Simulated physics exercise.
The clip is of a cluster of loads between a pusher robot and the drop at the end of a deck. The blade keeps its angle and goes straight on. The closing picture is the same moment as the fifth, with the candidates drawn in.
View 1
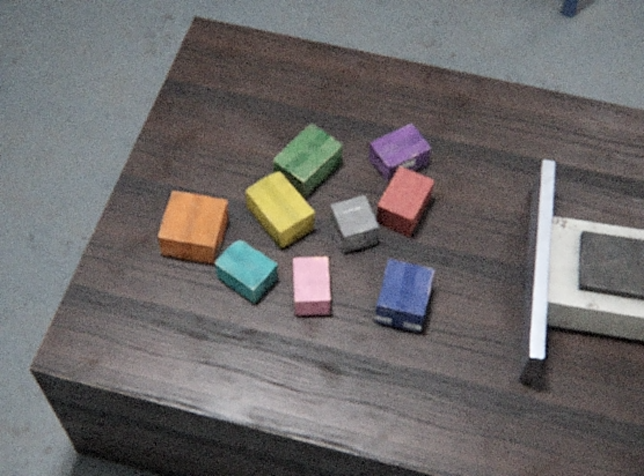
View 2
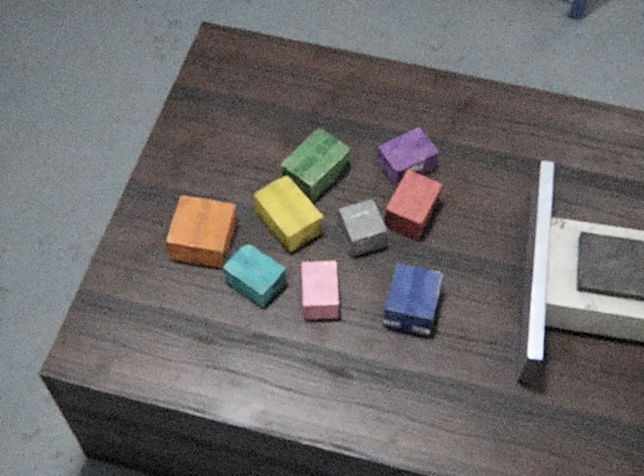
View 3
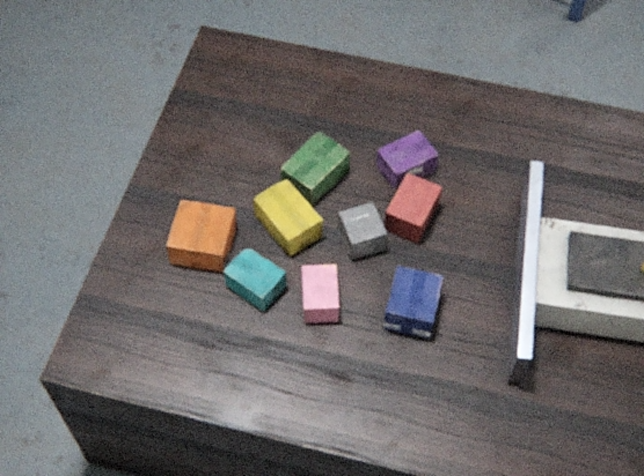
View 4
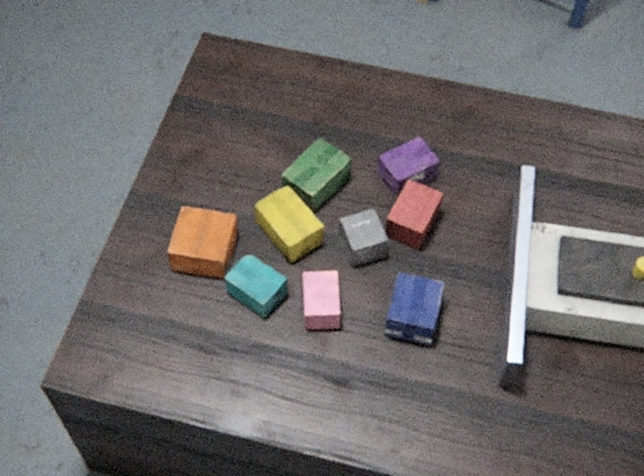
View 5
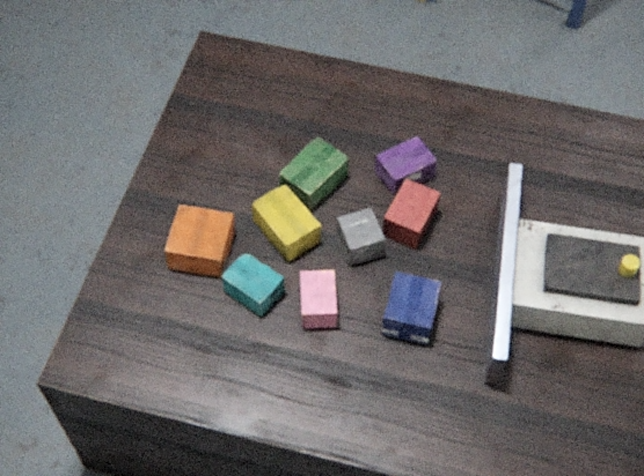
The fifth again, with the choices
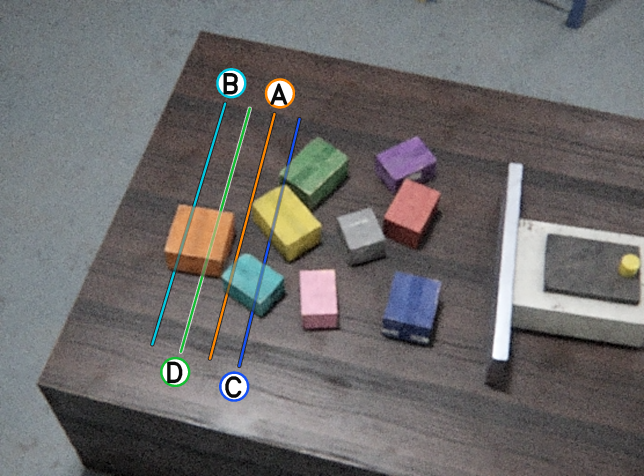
On a dark wood-grain deck above a grey floor, nine coloured blocks sit in a loose cluster while a white machine with a wide upright blade moves slowly left toward them, and the blocks stay in place.
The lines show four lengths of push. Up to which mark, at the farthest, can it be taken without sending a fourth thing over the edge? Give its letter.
Stop at B.
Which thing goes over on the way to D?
It is the orange box.
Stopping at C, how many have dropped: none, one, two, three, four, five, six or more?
By then, none.
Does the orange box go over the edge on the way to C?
No.
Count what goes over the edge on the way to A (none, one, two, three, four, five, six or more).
In all, none.
On the marked copy, A at (245, 226); B at (192, 214); C at (272, 232); D at (218, 220).
Following B. Soon after the start, robot (466, 240); purple parcel (380, 157); pink crate (310, 298).
Later, robot (351, 215); orange box (159, 231); turquoise box (153, 279).
In the end, robot (263, 195); orange box over the edge; turquoise box over the edge; two fallen.
As for the rest, A is within the limit but short; C is within the limit but short; D is within the limit but short.
